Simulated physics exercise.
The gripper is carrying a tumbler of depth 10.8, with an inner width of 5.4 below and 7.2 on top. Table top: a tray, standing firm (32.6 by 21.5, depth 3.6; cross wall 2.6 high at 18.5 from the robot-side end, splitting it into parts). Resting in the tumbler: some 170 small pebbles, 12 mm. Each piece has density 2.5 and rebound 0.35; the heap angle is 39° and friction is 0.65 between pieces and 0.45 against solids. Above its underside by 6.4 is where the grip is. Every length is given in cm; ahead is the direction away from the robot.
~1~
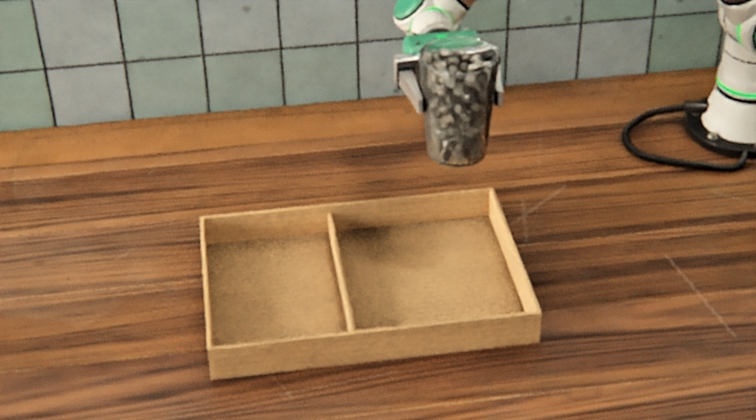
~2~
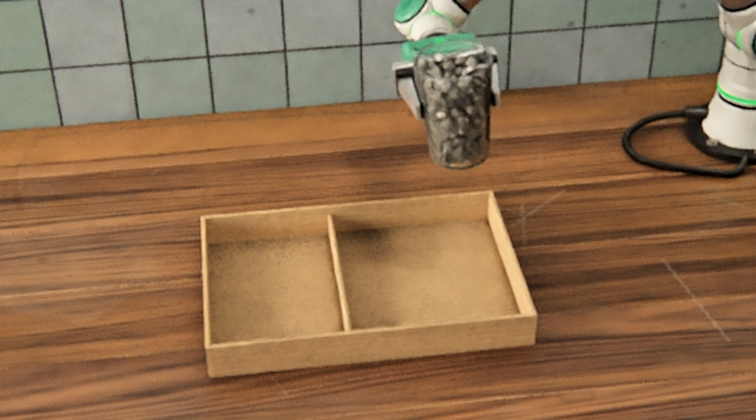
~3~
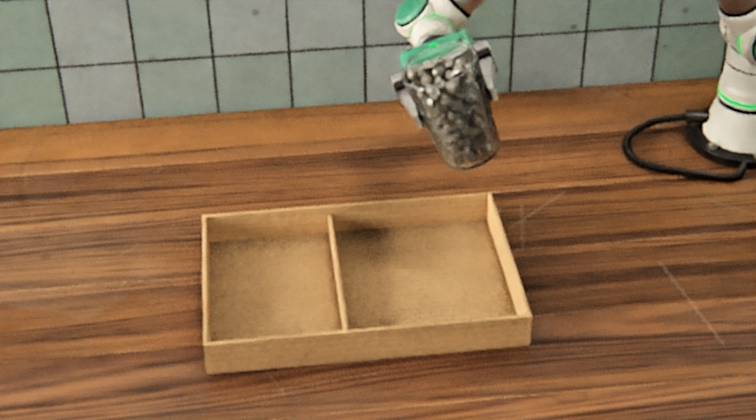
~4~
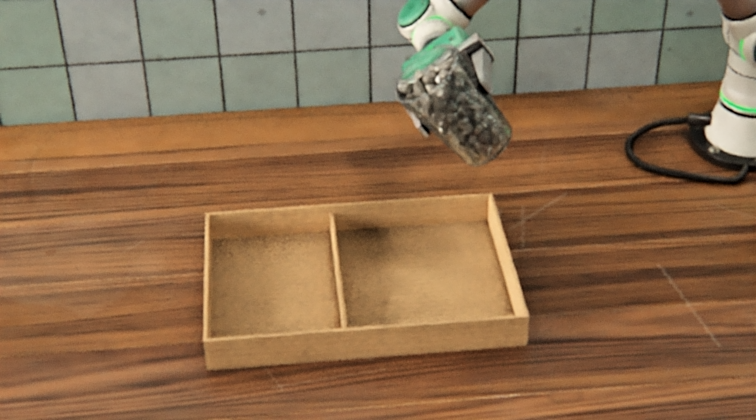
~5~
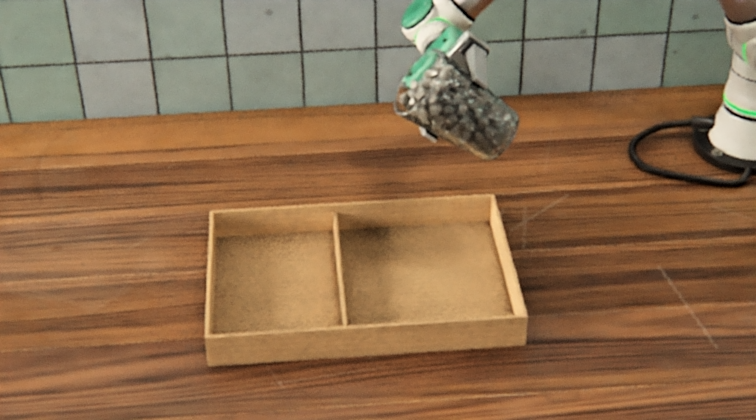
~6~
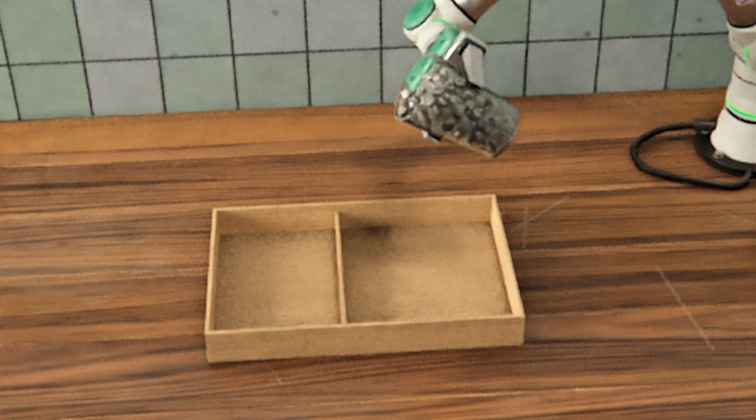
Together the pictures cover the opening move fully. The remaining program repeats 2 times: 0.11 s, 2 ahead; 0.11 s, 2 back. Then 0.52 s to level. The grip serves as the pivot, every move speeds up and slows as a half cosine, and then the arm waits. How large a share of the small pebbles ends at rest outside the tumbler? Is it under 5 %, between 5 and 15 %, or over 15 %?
It is under 5 %.
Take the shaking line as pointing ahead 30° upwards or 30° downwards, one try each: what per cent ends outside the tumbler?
It comes to around 0 per cent on the first try and around 0 per cent on the second.
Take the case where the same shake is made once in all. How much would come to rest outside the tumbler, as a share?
Estimate: Around 0 %.
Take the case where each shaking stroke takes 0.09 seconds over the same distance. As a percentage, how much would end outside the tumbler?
It would be some 5 %.
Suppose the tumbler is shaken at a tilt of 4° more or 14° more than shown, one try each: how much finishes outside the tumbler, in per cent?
About 5 and 10 %.
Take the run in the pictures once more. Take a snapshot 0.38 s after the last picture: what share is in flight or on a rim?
Roughly 1 percent.
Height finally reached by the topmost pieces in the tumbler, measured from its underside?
Around 11.5 cm up.
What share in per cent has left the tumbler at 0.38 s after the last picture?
Near 0 in a hundred parts have gone so far.
Then, 0.38 s on, tilted 56° forward, highest piece 26 above the table; 167 in the tumbler, 2 in flight or on a rim.
Then, 0.77 s on, tilted 17° forward, highest piece 27 above the table; 165 in the tumbler, 2 in the robot-side part, 2 in the far-side part.
Then, 1.16 s on, level, highest piece 28 above the table; 165 in the tumbler, 3 in the far-side part, 1 in the robot-side part.
Then, 2.21 s on, level, highest piece 28 above the table; 165 in the tumbler, 3 in the far-side part, 1 in the robot-side part.
In the end, 165 in the tumbler, 3 in the far-side part, 1 in the robot-side part. That is 2 % outside the tumbler.
